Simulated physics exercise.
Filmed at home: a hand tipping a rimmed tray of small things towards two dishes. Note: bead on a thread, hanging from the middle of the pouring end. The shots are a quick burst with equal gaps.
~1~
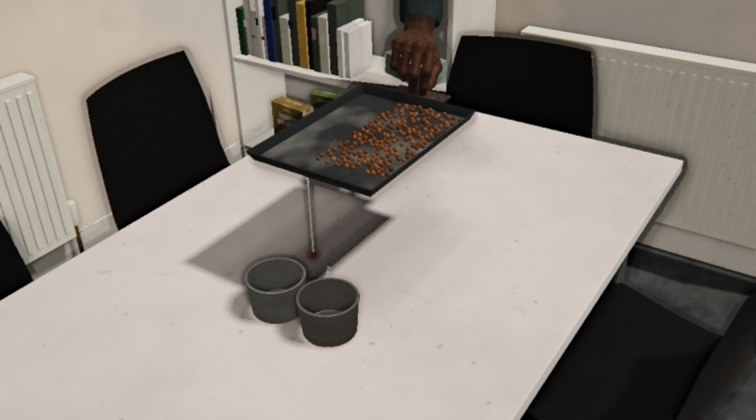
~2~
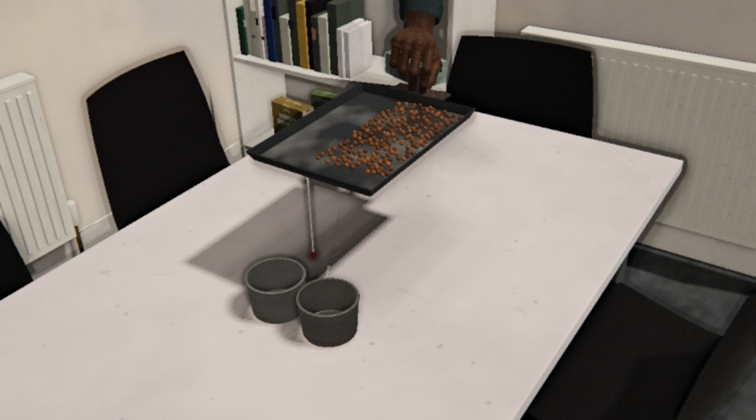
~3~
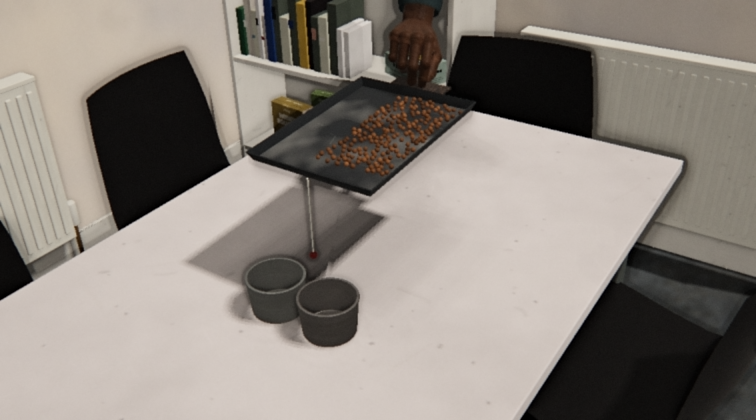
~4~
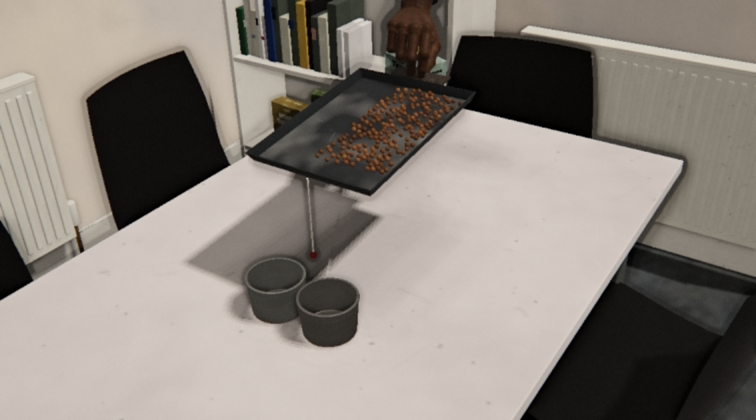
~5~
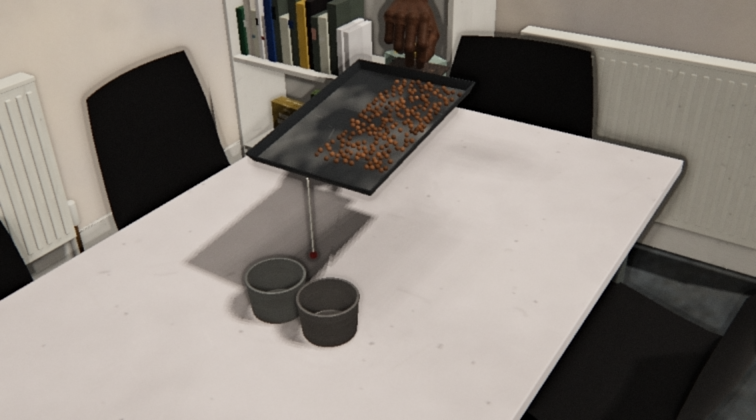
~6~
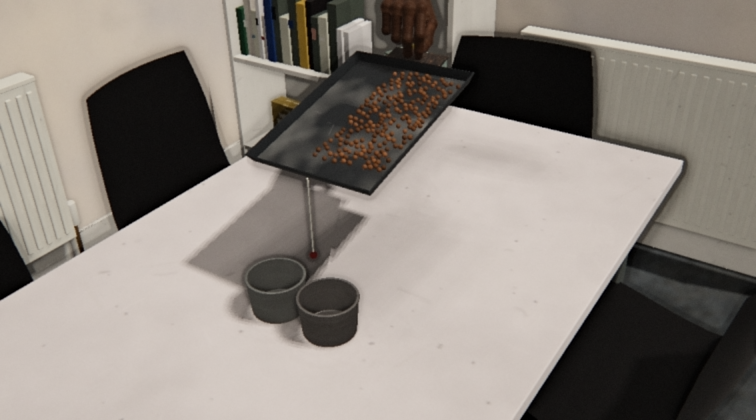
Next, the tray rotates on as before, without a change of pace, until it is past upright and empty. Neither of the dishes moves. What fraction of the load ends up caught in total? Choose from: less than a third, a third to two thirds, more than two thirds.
In total, more than two thirds ends up caught.
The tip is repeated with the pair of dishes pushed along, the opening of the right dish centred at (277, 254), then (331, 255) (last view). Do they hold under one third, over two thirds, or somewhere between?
First place: Under a third. Second place: Under a third.
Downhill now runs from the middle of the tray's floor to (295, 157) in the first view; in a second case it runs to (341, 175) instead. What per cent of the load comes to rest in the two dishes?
First case about 0 percent; second case about 50 percent.
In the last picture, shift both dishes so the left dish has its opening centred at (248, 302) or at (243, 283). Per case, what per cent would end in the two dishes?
Trial 1 about 0 %, trial 2 about 10 %.
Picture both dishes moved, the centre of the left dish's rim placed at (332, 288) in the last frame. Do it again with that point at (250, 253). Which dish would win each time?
First placement: The leftmost one; second placement: The rightmost one.
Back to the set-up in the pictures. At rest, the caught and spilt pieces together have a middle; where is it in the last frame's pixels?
Near (289, 309), more or less.
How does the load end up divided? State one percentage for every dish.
Left dish about 40 per cent, right dish about 40 per cent.
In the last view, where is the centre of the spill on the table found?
Around (244, 296).
Soon after the last picture, tray tipped steeply; most on the tray; a small part in the right dish; a small part in the left dish; a stray few outside both; a small part in the air.
A little later, tray tipped right over; about a third in the right dish; about a third in the left dish; about a quarter outside both; a small part in the air.
Later still, tray tipped past a quarter turn; about a third in the right dish; about a third in the left dish; about a quarter outside both.
At rest, tray tipped past a quarter turn; about a third in the right dish; about a third in the left dish; about a quarter outside both.
